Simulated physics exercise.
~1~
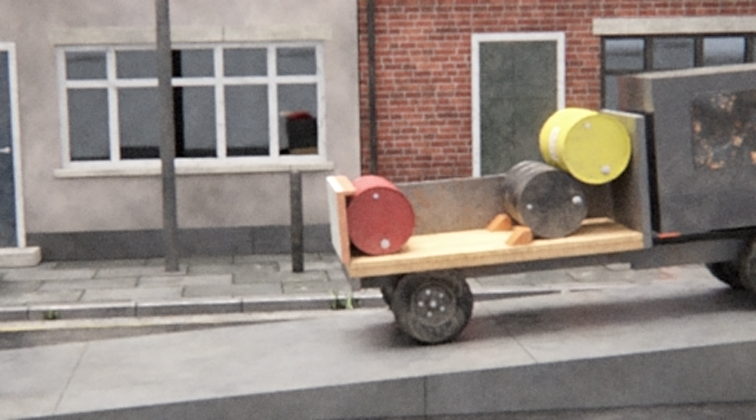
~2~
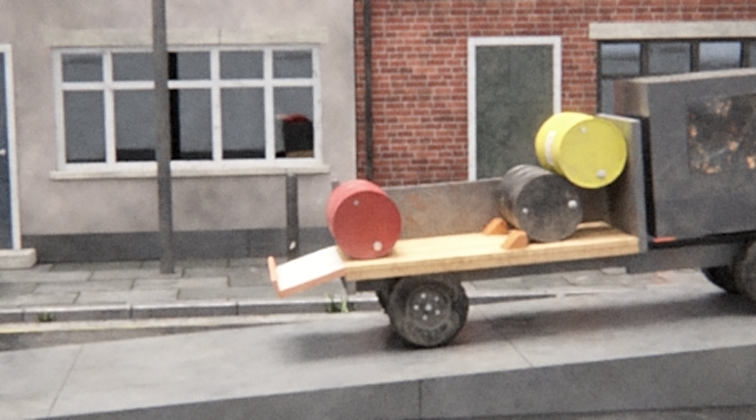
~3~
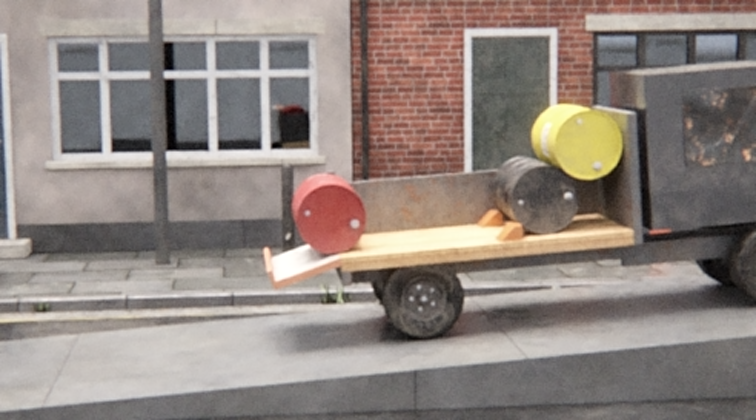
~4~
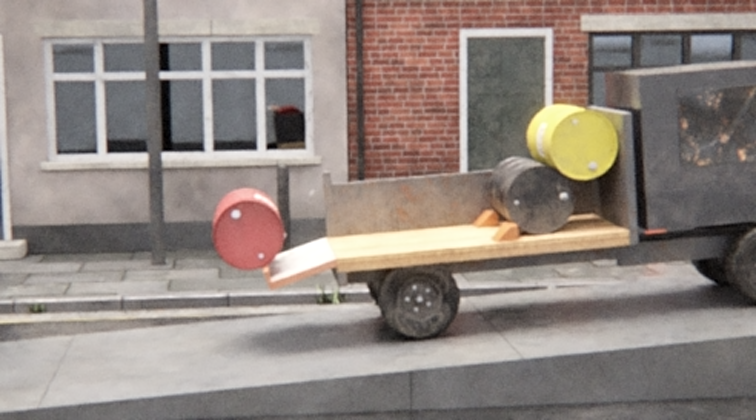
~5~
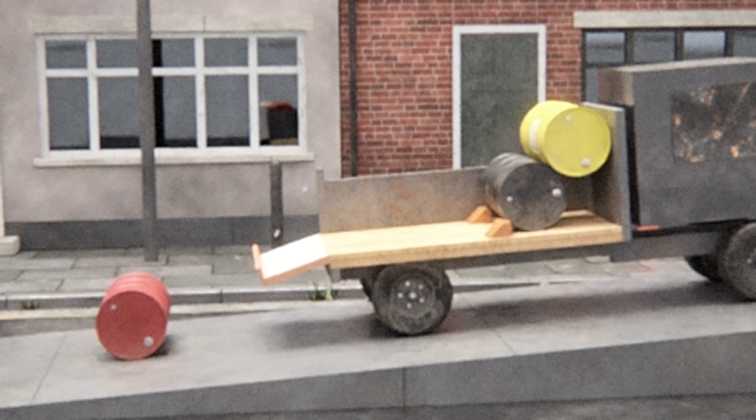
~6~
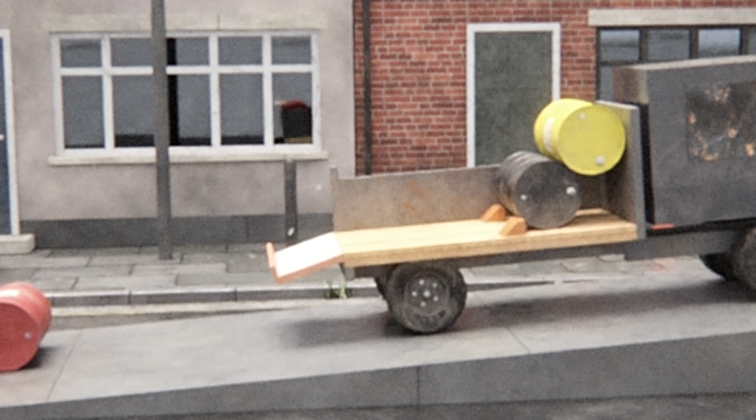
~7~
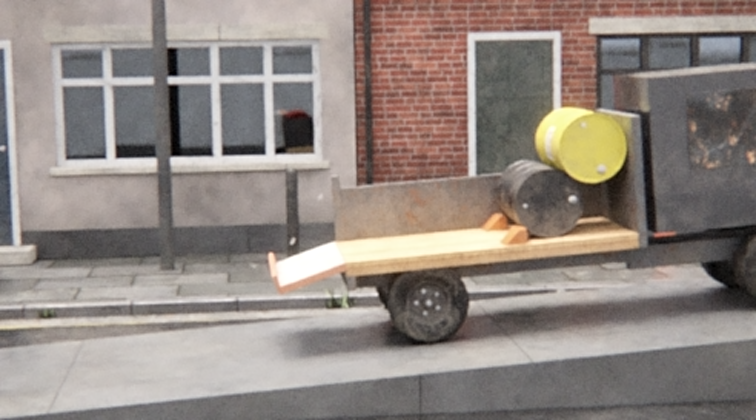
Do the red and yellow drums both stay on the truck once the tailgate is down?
No, only the yellow one stays, still propped up on the black drum over the bed. The red drum rolls off the lowered tailgate onto the ground and away to the left.
